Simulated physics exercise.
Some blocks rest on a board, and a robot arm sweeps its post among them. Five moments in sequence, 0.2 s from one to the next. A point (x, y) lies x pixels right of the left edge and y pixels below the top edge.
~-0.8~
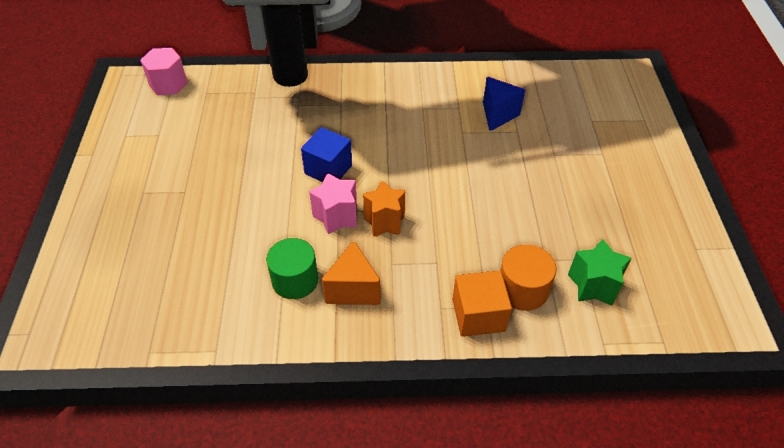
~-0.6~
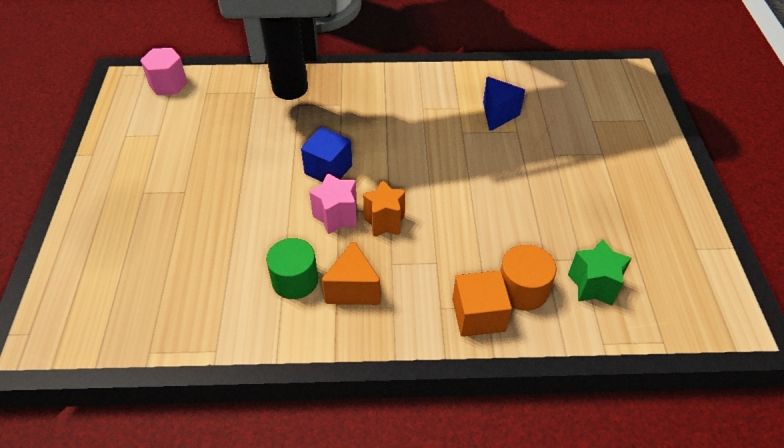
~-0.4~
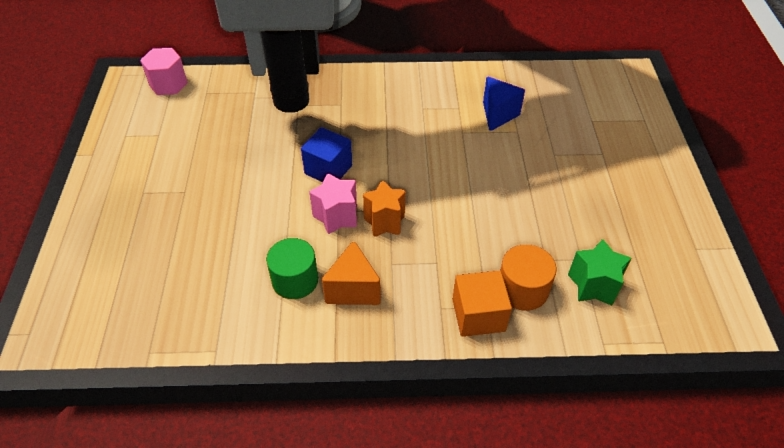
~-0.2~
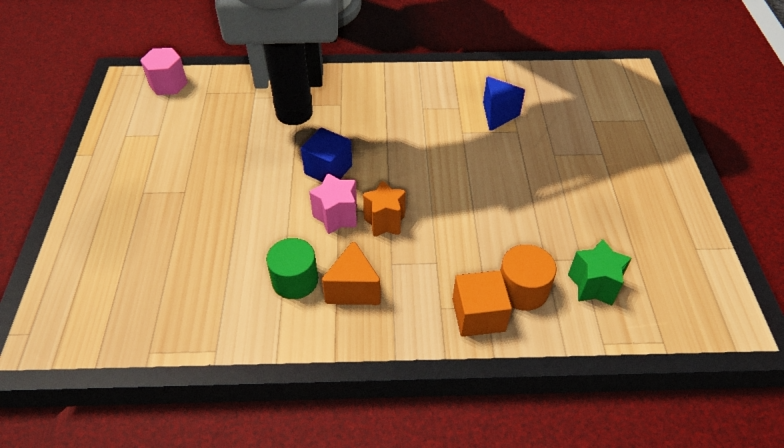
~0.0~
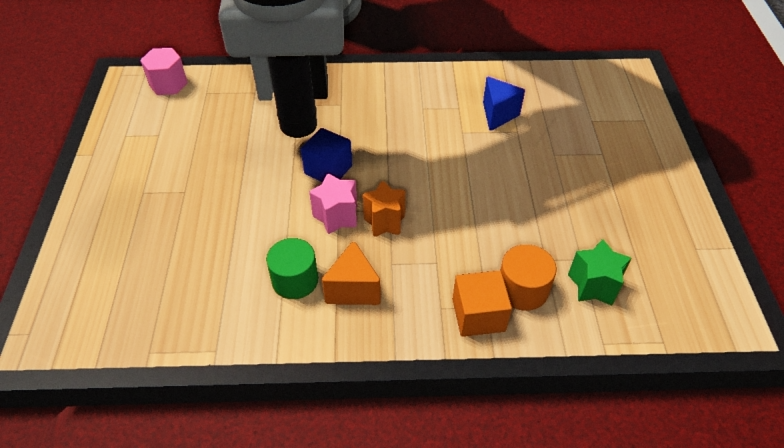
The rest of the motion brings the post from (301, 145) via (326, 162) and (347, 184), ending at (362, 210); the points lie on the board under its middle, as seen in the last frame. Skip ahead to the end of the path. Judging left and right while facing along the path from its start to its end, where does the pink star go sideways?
Its sideways move is to the right.
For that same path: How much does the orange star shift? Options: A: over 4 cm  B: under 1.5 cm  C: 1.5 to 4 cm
A
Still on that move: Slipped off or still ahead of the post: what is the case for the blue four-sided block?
It rides in front to the end.
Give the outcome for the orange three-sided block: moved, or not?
From what I can tell, it will keep its place.
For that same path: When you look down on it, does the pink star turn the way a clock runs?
Yes, I think so.
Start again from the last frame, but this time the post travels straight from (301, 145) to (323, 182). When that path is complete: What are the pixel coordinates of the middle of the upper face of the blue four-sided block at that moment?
The spot you're after is about (357, 166) in the image.
The first path, step by step. One third of the way, post at (325, 144); blue four-sided block at (345, 160), turned 20° clockwise.
Two thirds of the way, post at (346, 165); blue four-sided block at (369, 182), turned 20° clockwise; pink star at (337, 203), turned 35° clockwise; orange star at (393, 205).
At the end, post at (361, 192); blue four-sided block at (389, 208); pink star at (335, 214), turned 65° clockwise; orange three-sided block in place; orange star at (419, 229).
